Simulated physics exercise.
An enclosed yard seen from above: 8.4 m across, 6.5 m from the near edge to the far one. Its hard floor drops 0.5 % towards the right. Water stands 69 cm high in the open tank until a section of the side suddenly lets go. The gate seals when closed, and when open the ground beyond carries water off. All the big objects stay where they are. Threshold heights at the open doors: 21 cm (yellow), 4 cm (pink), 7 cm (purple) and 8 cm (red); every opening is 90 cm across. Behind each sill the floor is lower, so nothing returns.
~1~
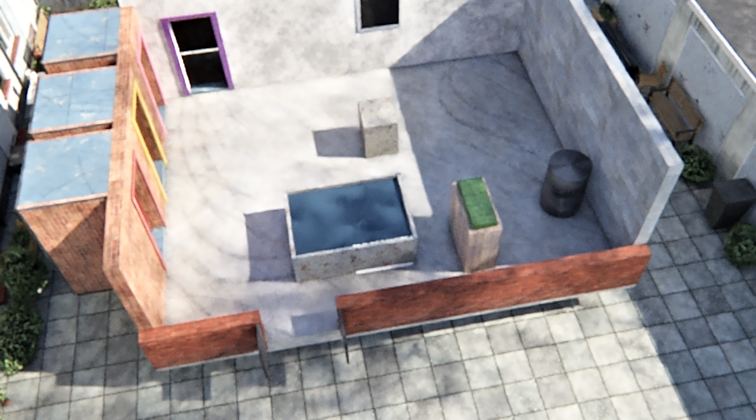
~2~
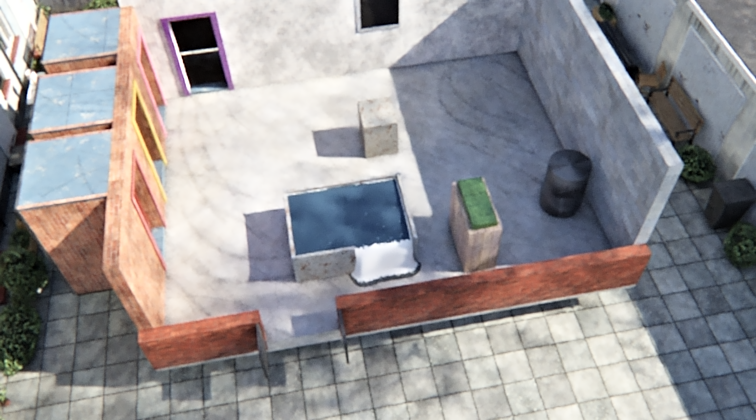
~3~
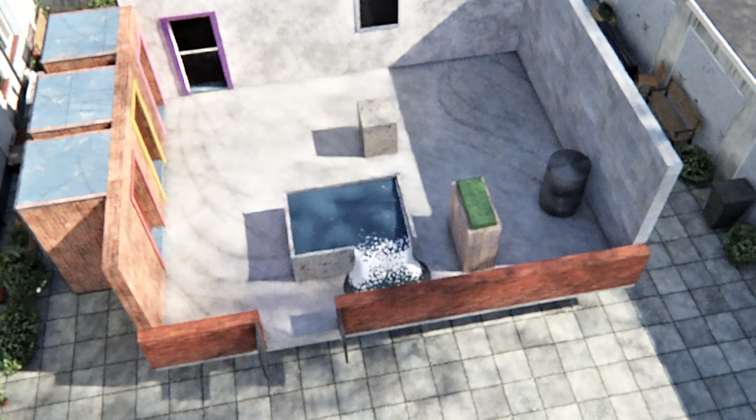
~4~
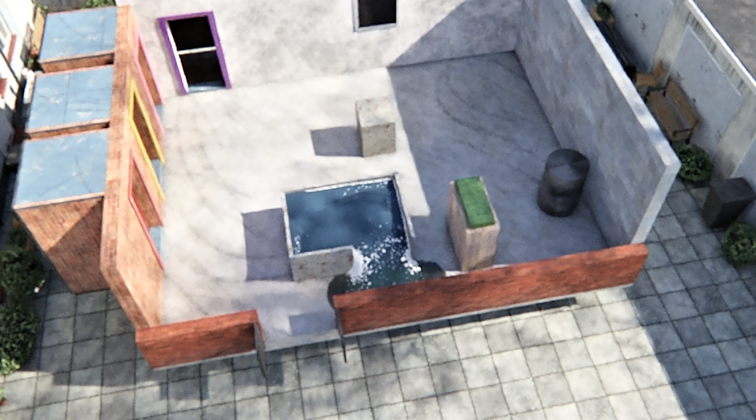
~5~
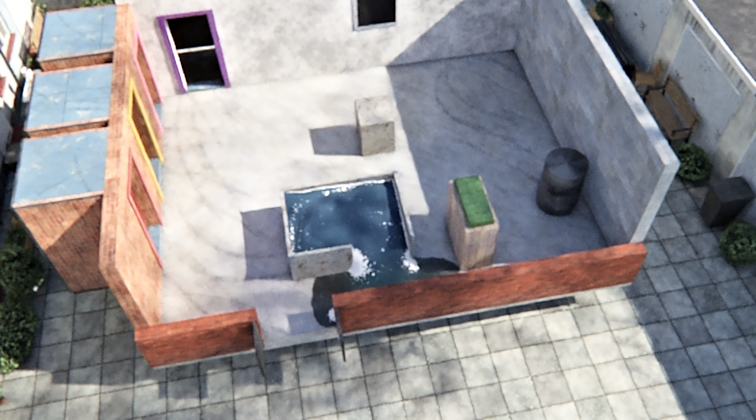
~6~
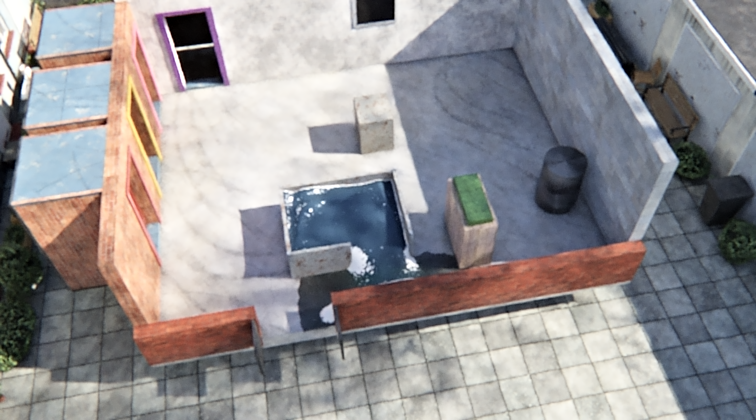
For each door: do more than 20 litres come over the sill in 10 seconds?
Within that time: At the yellow door it stays under the limit; at the pink door it keeps below the limit; at the purple door it stays under the limit; at the red door it keeps below the limit.
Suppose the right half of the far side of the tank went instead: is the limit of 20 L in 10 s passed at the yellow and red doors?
Against that limit: Yellow not over, red under.
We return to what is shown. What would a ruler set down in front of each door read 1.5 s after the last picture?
Depths in cm: Yellow 0, pink 0, purple 0, red 0.
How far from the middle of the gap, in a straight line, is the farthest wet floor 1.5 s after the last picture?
About 4.4 m.
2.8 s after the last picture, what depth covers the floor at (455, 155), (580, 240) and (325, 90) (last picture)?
In that order: 0, 22 and 0 cm.
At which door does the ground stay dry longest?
It is the purple one.
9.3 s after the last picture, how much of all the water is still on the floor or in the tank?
Roughly 92 in a hundred.
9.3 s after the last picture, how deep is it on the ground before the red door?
About 3.0 cm.
Then, 0.7 s after the last picture water covers 10 % of the floor and is deepest (52 cm) near (392, 295); yellow door not reached, pink door not reached, purple door not reached, red door not reached.
Then, 1.5 s after the last picture water covers 25 % of the floor and is deepest (42 cm) near (612, 266); yellow door not reached, pink door not reached, purple door not reached, red door not reached.
Then, 2.8 s after the last picture water covers 35 % of the floor and is deepest (30 cm) near (575, 208); yellow door 1 cm at the sill, 0 L in, pink door not reached, purple door not reached, red door 9 cm at the sill, 1 L in.
Then, 5.3 s after the last picture water covers 75 % of the floor and is deepest (20 cm) near (612, 266); yellow door 3 cm at the sill, 0 L in, pink door 2 cm at the sill, 0 L in, purple door 2 cm at the sill, 0 L in, red door 6 cm at the sill, 2 L in.
Then, 9.3 s after the last picture water covers 95 % of the floor and is deepest (10 cm) near (612, 266); yellow door 2 cm at the sill, 0 L in, pink door 4 cm at the sill, 1 L in, purple door 5 cm at the sill, 0 L in, red door 3 cm at the sill, 2 L in.
